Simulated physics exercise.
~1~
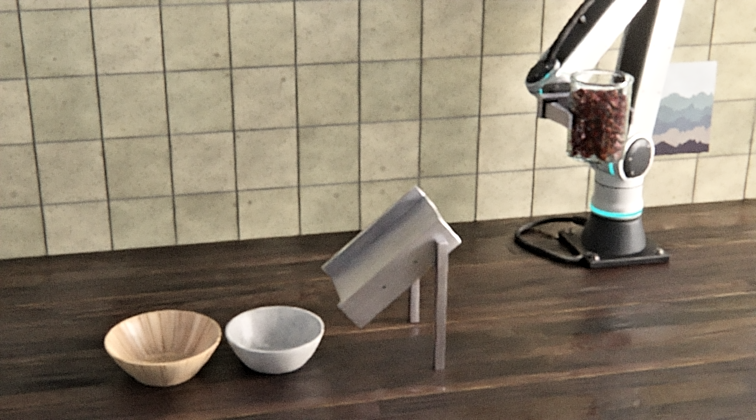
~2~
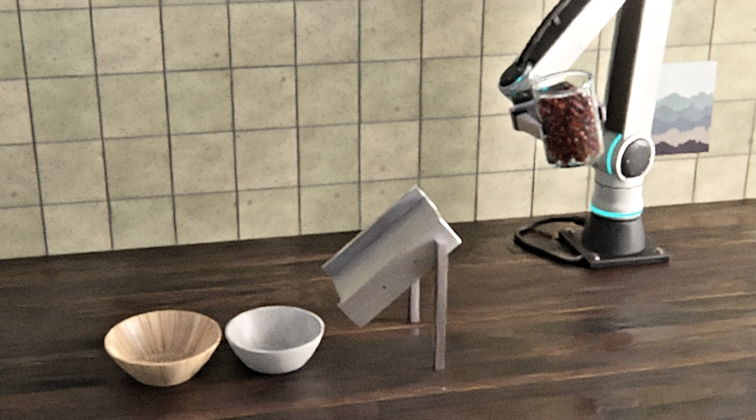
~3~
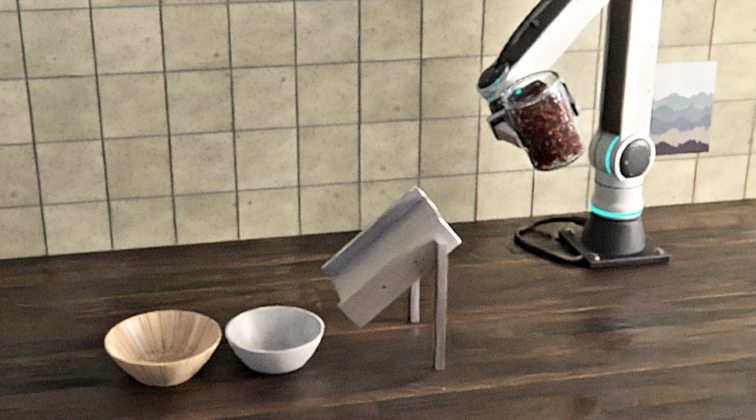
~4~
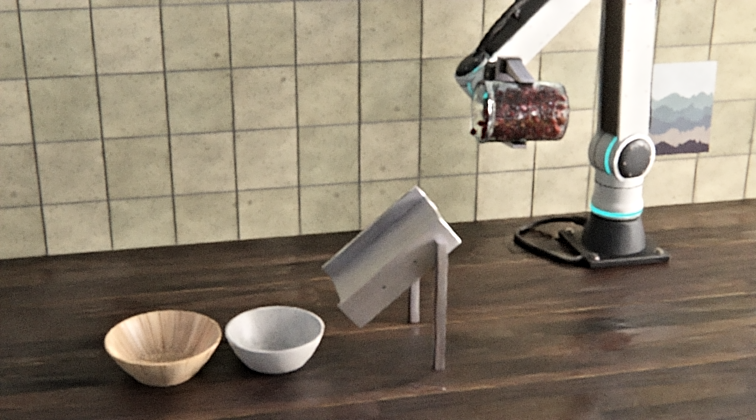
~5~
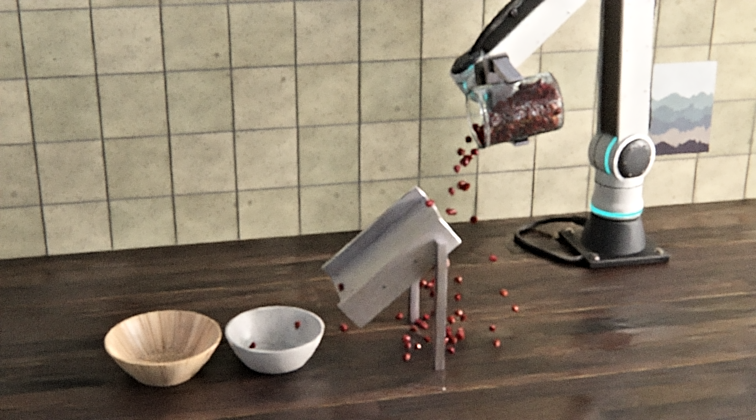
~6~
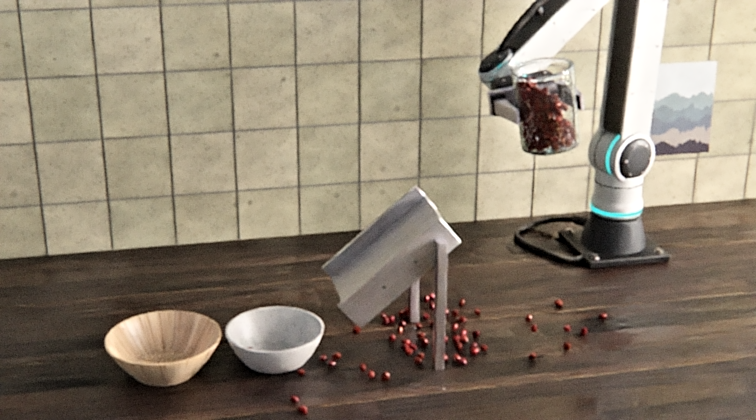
Robot arm tipping a glass of red beans over a sloped chute, scattering many across the dark table, then swinging back partly full.
